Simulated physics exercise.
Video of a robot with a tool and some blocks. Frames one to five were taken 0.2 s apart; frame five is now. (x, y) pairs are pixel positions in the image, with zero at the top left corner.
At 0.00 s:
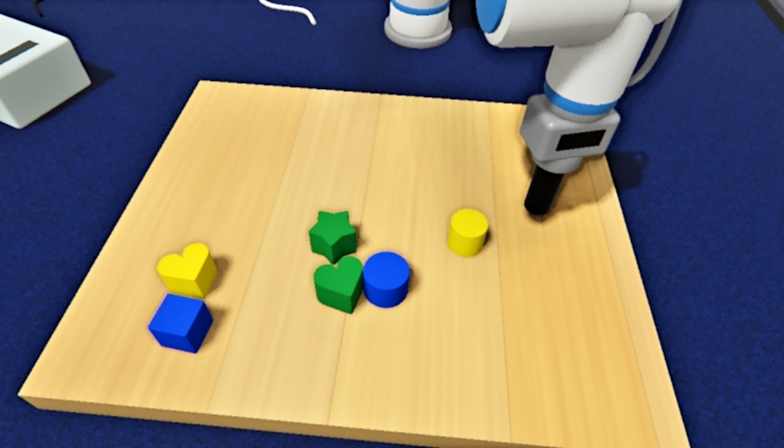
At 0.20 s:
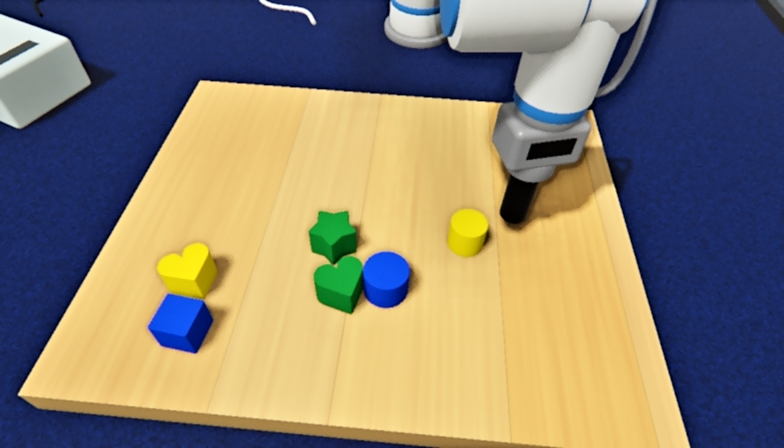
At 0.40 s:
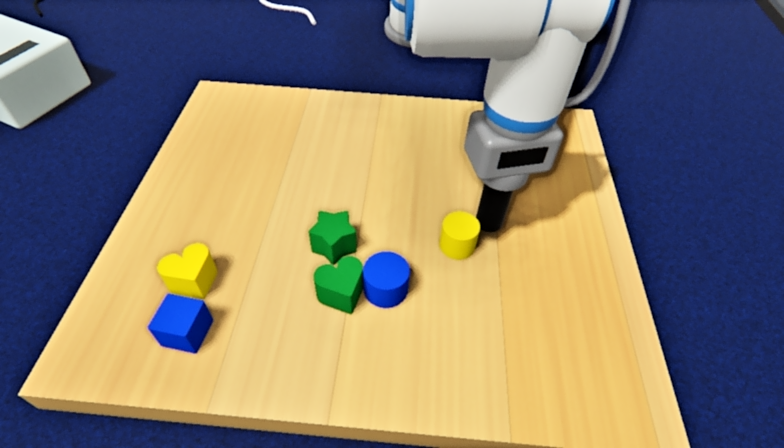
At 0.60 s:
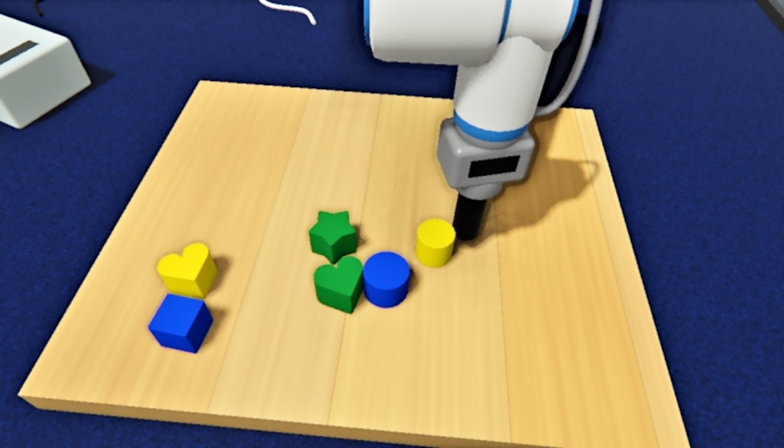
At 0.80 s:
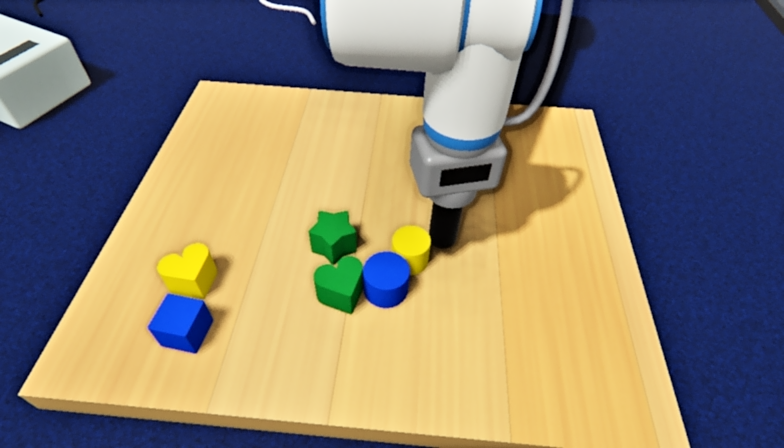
We see a robot arm lower its black tool toward a wooden board of coloured blocks, move left to meet the yellow cylinder, and push it leftward until it sits beside the blue cylinder near the green heart and star.
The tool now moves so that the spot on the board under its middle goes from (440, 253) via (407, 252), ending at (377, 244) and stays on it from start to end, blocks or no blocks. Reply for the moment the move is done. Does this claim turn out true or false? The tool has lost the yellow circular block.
True
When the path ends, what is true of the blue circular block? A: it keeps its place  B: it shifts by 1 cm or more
That would be B.
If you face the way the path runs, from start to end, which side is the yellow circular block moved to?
Facing the way the path runs, start to end, you'll find the yellow circular block has shifted left.
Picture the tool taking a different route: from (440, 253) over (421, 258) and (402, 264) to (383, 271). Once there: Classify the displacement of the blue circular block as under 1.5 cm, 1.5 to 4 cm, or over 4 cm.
1.5 to 4 cm.
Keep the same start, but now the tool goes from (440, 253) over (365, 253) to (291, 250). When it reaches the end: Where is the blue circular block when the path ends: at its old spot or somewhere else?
The blue circular block will not stay where it is.
What follows on the original path. Halfway along, tool (408, 238); green heart (335, 276); blue circular block (378, 279); yellow circular block (379, 244).
At the end, tool (377, 230); green star-shaped block in place; green heart (333, 278); blue circular block (378, 279); yellow circular block (358, 245).
